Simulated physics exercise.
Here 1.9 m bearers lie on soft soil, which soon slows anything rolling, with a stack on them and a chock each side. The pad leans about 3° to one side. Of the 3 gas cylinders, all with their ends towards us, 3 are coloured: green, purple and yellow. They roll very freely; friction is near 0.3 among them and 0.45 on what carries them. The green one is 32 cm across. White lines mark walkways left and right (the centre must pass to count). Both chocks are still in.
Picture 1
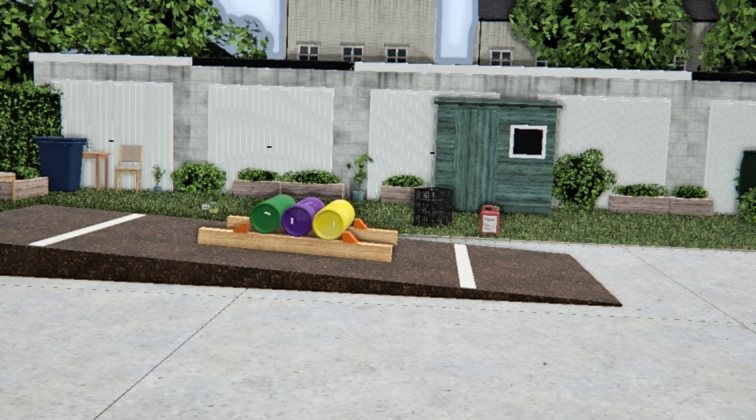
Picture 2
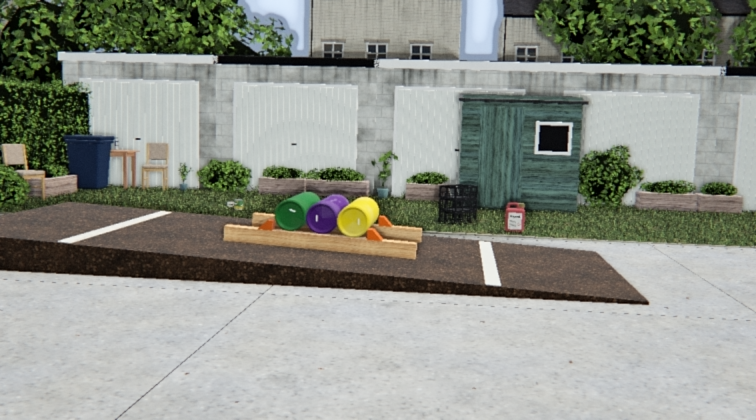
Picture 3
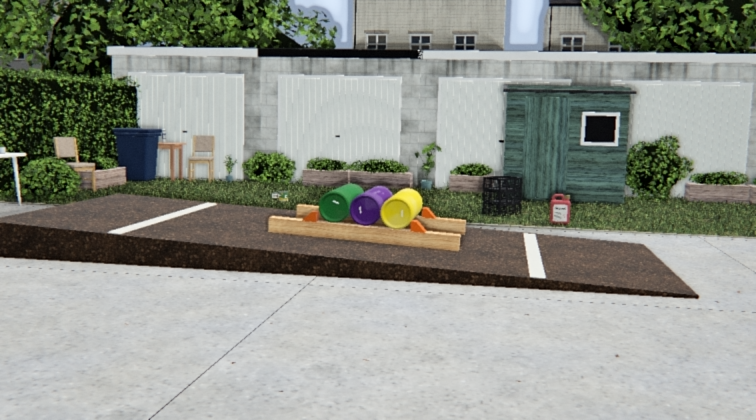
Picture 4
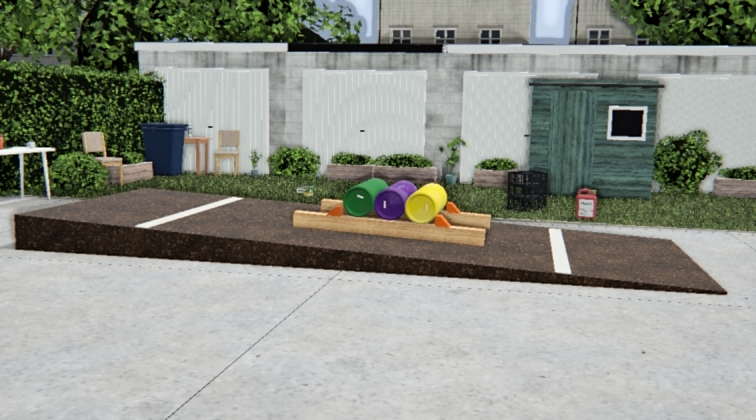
The view pans left across a yard where three coloured cylinders rest still on wooden beams.
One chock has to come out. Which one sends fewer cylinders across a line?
Go for the left-hand chock: 0 against 3.
With the left chock gone, after 0.7 s, green is on the bearers, 65 cm from the bearers' left end; purple is on the bearers, 95 cm from the bearers' right end; yellow is on the bearers, 65 cm from the bearers' right end; 0 of 3 have crossed.
With the left chock gone, finally, green is on the bearers, 65 cm from the bearers' left end; purple is on the bearers, 95 cm from the bearers' right end; yellow is on the bearers, 65 cm from the bearers' right end; 0 of 3 have crossed.
With the right chock gone, after 2.5 s, green is on the bearers, 70 cm from the bearers' right end, rolling right; purple is on the bearers, 35 cm from the bearers' right end, rolling right; yellow is on the bearers, 5 cm from the bearers' right end, rolling right; 0 of 3 have crossed.
With the right chock gone, finally, green is past the right line; purple is past the right line; yellow is past the right line; 3 of 3 have crossed.
